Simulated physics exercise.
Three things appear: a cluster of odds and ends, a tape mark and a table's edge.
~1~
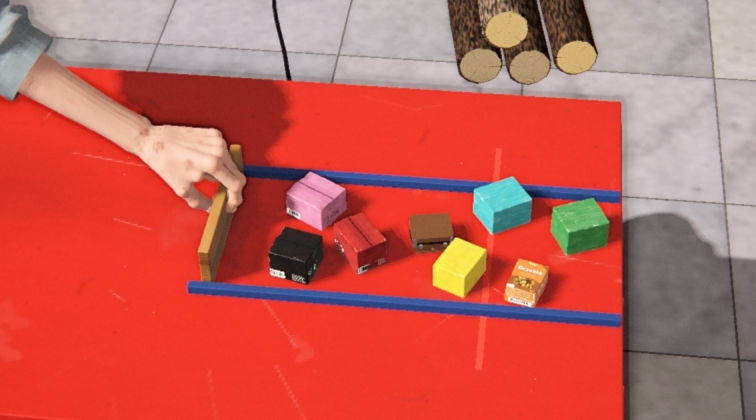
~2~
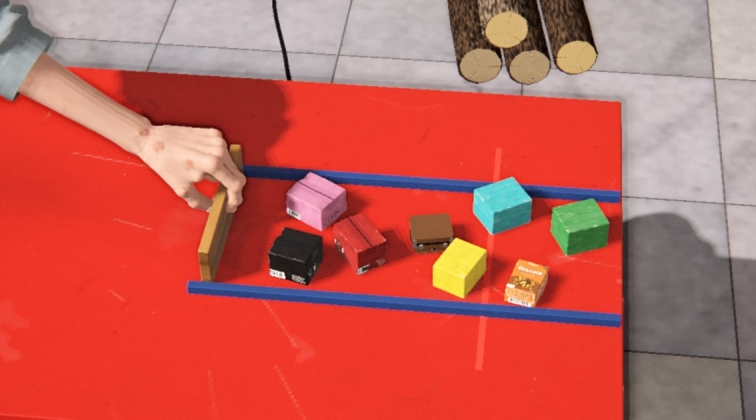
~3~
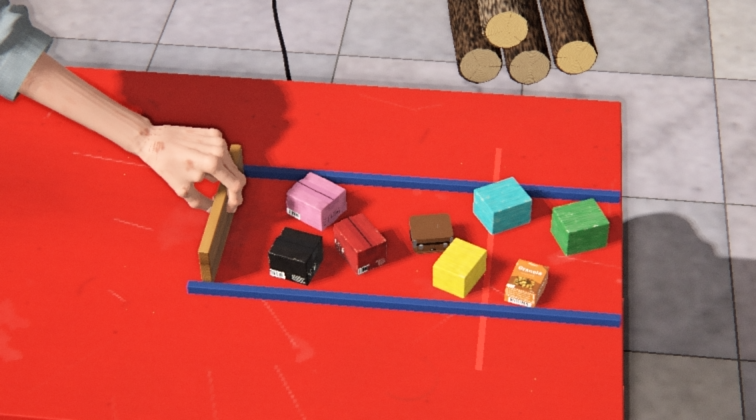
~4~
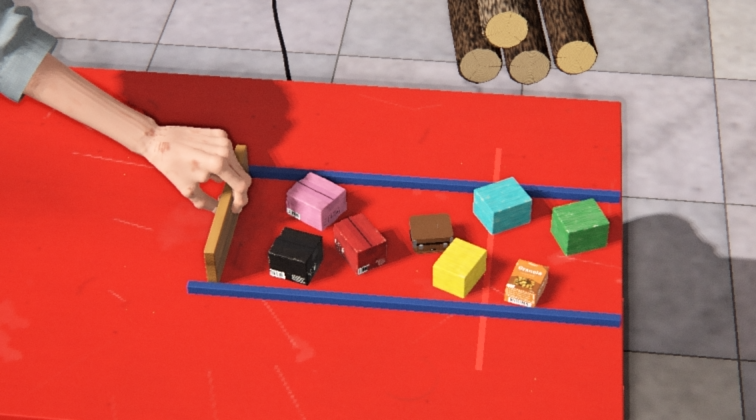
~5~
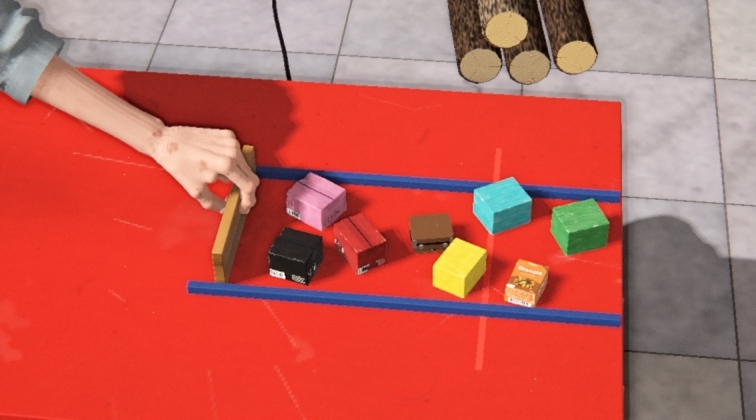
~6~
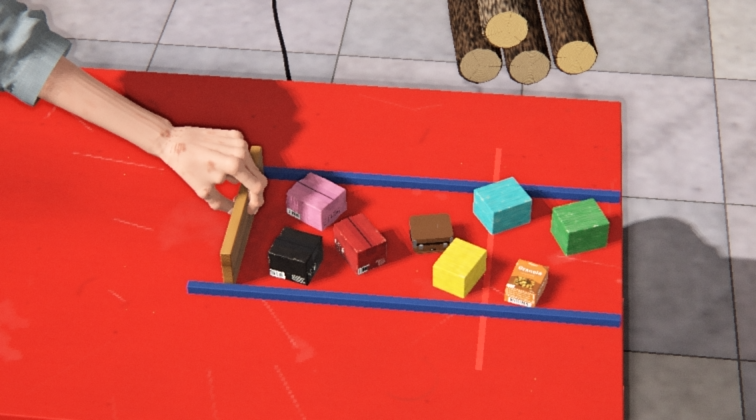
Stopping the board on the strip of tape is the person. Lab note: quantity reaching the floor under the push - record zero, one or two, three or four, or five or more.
The push is going to clear not one off the end.
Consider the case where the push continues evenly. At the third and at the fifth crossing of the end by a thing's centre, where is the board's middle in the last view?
Near (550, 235) first, near (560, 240) second.
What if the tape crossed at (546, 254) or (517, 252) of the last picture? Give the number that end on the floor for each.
The counts: 2 and 0.
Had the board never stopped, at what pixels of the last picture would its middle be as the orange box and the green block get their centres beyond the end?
Around (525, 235), then around (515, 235).
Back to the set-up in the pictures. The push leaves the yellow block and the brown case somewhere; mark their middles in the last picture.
Around (553, 278), then around (549, 239).
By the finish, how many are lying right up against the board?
It touches 3.
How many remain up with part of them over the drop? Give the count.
Overhanging: 1.
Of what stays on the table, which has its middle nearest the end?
The one is the green block.
Early on, none off yet; green block at rest near (580, 227); orange box at rest near (527, 284); turquoise block at rest near (502, 206).
Finally, the number that fall off is zero.
